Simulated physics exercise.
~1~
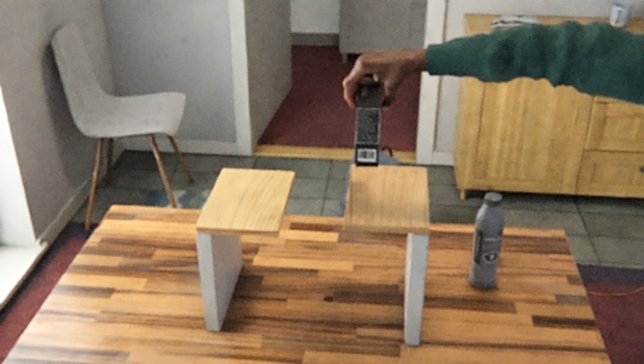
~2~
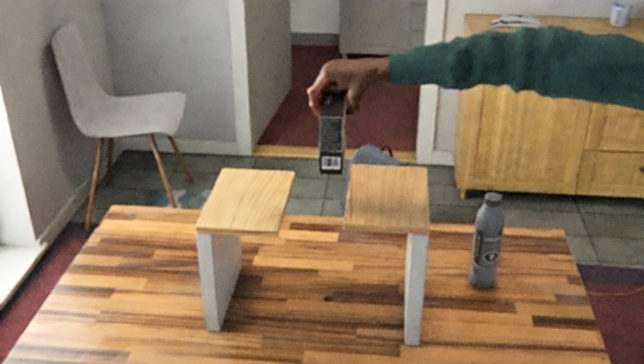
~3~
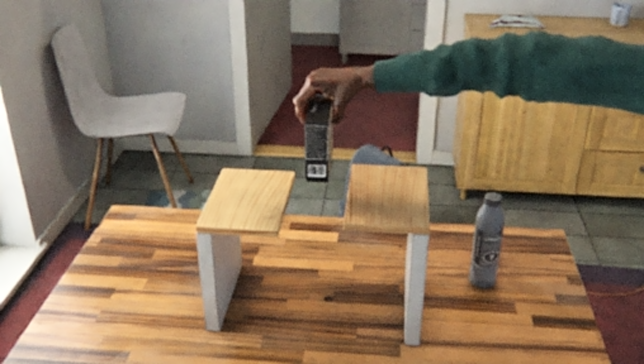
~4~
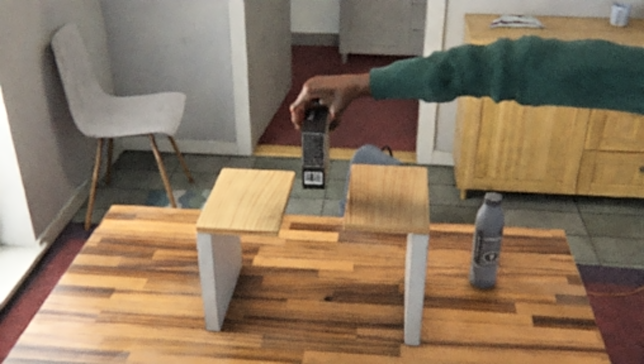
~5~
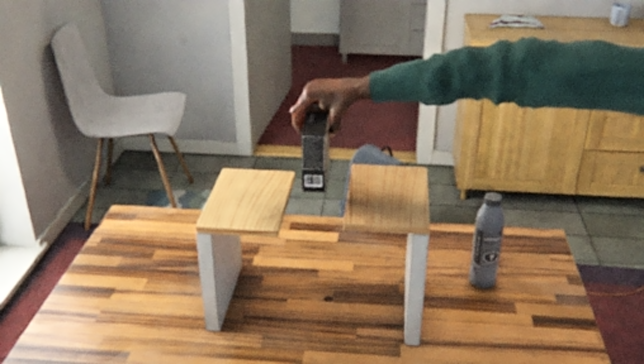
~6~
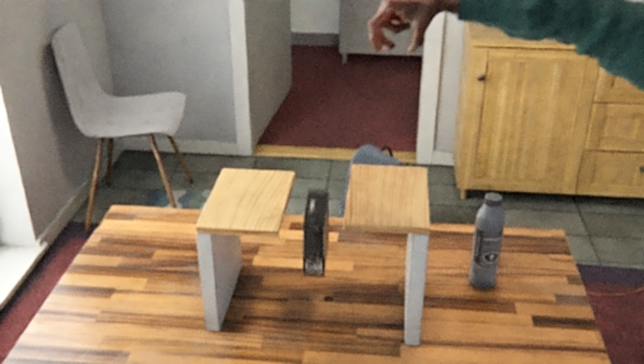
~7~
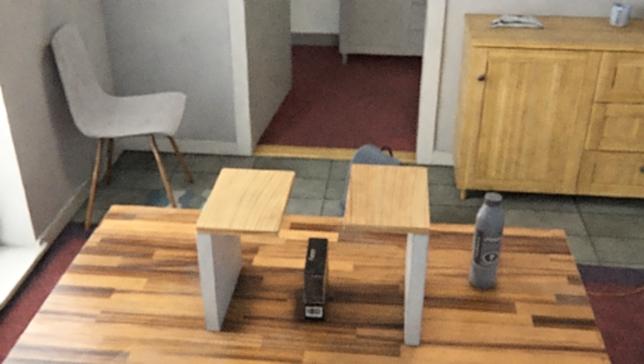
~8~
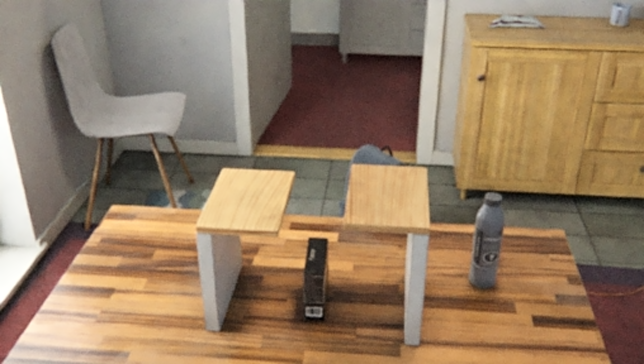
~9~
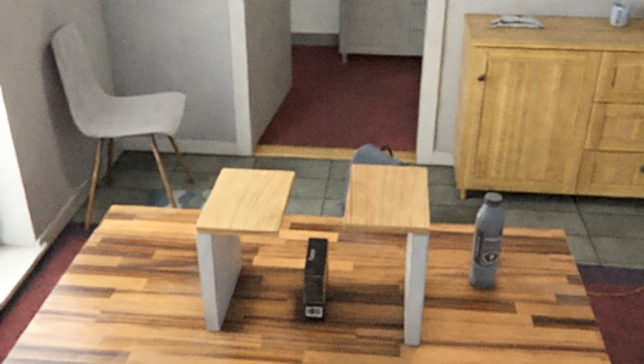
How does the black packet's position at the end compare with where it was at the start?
At the start it is held in a hand above the right ledge. At the end it stands on the table, lower and further left, in the gap between the two ledges.
